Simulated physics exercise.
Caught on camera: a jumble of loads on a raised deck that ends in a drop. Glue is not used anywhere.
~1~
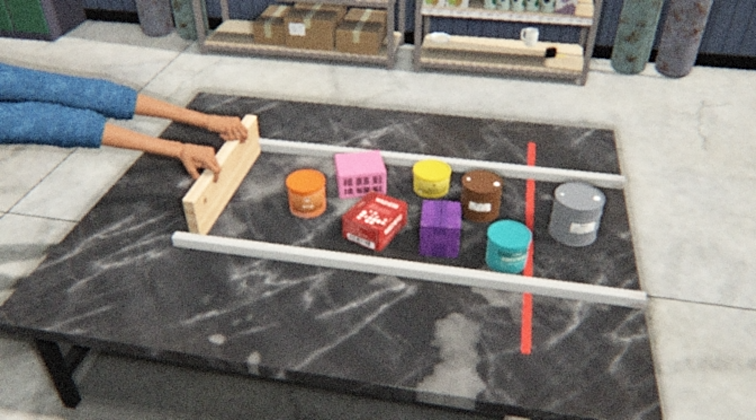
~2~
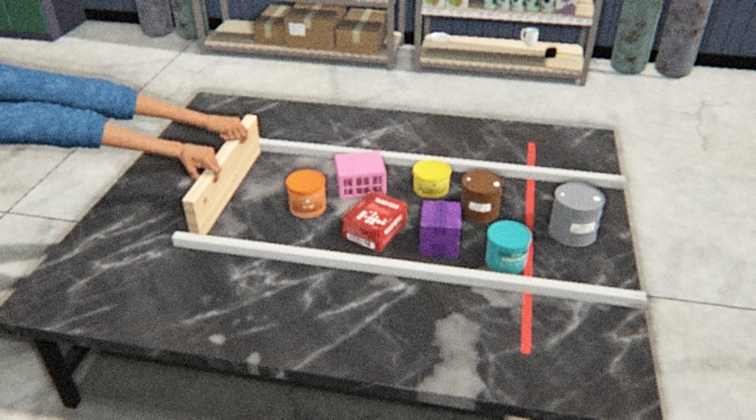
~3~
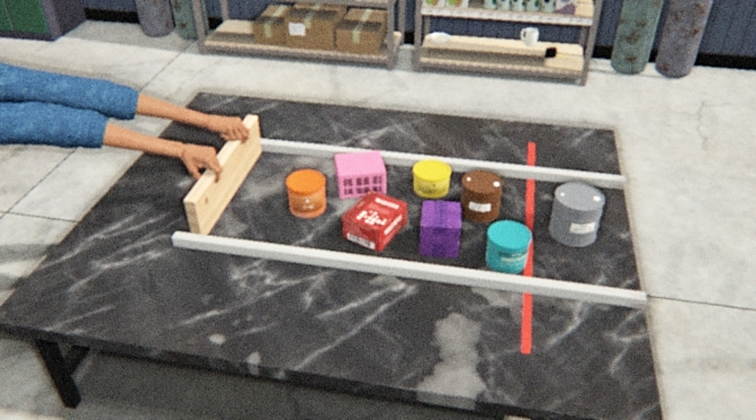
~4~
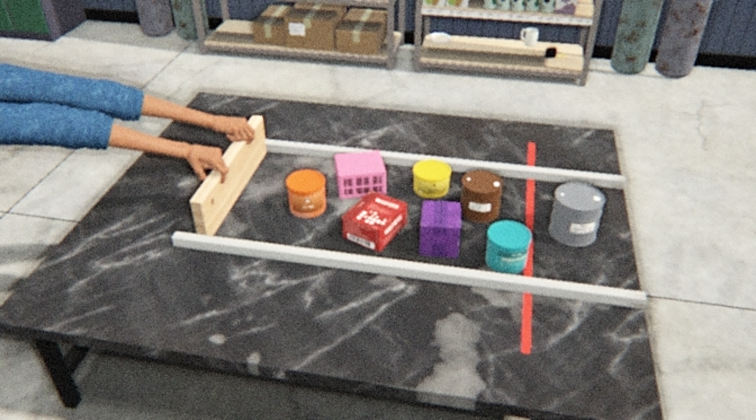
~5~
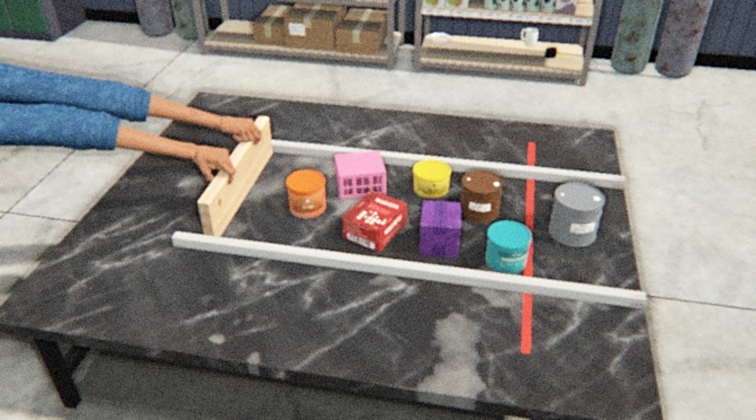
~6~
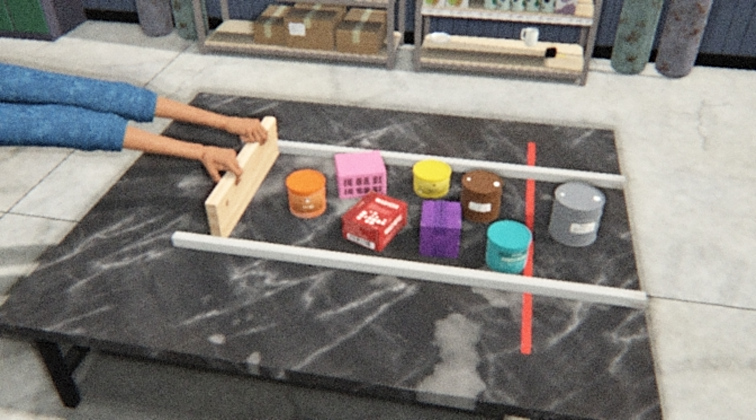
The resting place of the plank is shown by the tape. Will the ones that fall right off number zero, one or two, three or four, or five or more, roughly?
A single one or a pair drops off.
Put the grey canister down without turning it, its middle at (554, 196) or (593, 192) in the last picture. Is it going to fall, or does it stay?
In order, it drops down; is not lost.
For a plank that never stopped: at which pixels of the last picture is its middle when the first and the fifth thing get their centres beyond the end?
At (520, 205) for the first, at (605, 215) for the fifth.
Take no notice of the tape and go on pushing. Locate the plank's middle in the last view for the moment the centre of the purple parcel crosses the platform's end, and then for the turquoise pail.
The middle is at (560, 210) when it's the purple parcel, and at (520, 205) when it's the turquoise pail.
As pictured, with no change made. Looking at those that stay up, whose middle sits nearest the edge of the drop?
That would be the grey canister.
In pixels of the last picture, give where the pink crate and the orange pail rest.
In the last picture the pink crate sits around (556, 200) and the orange pail around (551, 222).
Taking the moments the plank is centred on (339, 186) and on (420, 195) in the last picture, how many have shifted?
Counts: 3 and 7.
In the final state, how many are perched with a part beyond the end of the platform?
The number would be 1.
A little later, none off yet; grey canister at rest near (576, 214); turquoise pail at rest near (508, 248); brown canister at rest near (481, 196).
When it is over, the number that fall off is one or two; down, turquoise pail.
